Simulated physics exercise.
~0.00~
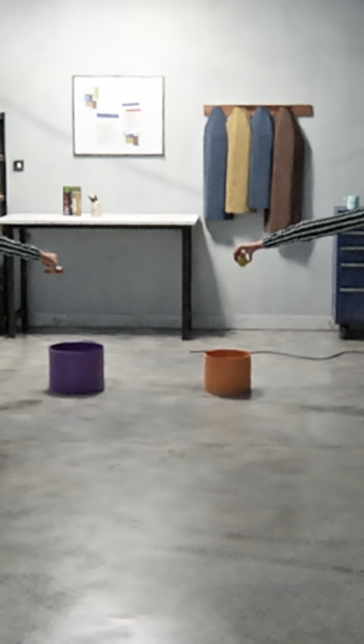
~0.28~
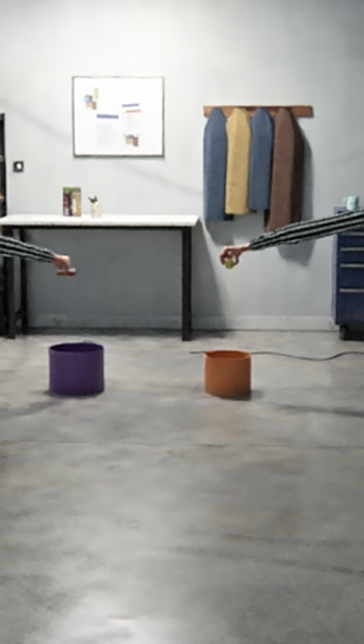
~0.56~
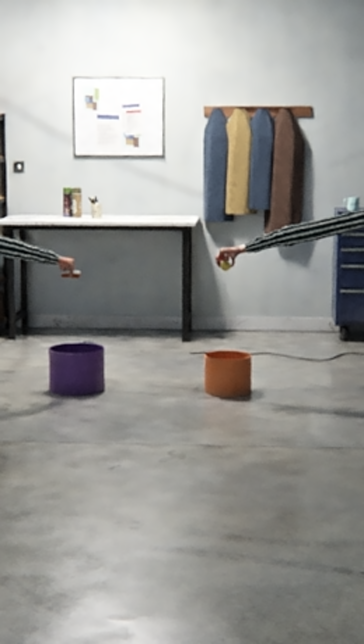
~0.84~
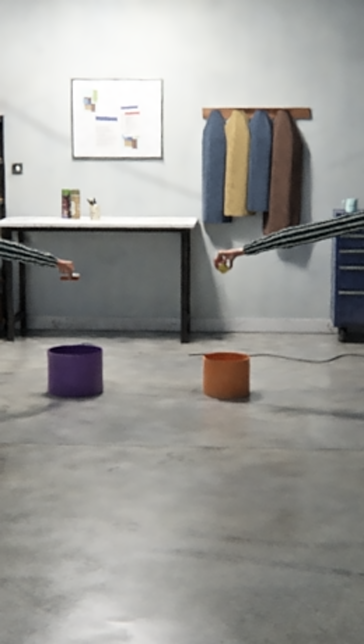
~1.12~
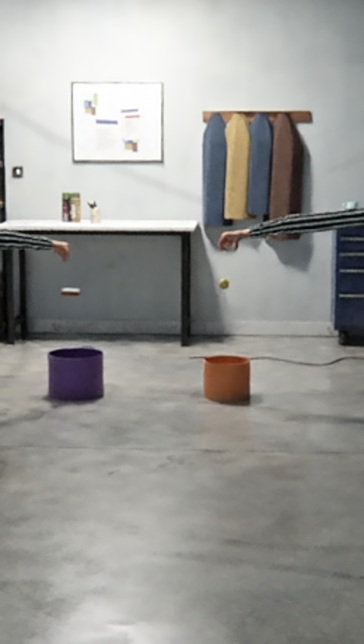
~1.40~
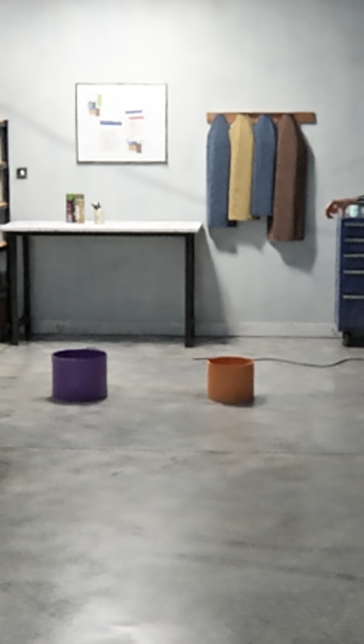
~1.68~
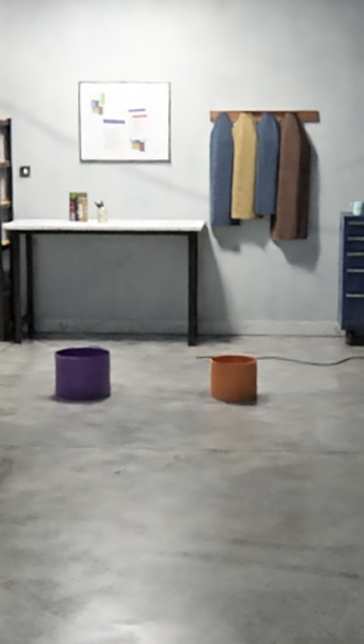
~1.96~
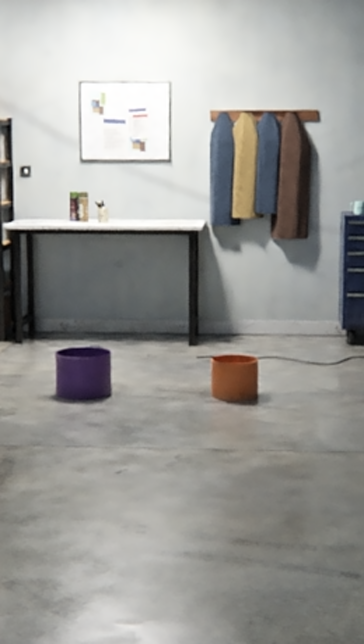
At first, two striped-sleeved arms reach in from opposite sides of a grey room, the left hand holding a small orange sponge and the right hand a yellow lemon. The hands move inward until they hover above a purple bucket and an orange bucket on the concrete floor. After a brief pause, both let go, and the sponge and lemon fall toward the buckets as the hands draw back. The arms then leave the space above the buckets. Finally, both buckets stand in place with the dropped things caught inside, out of sight.
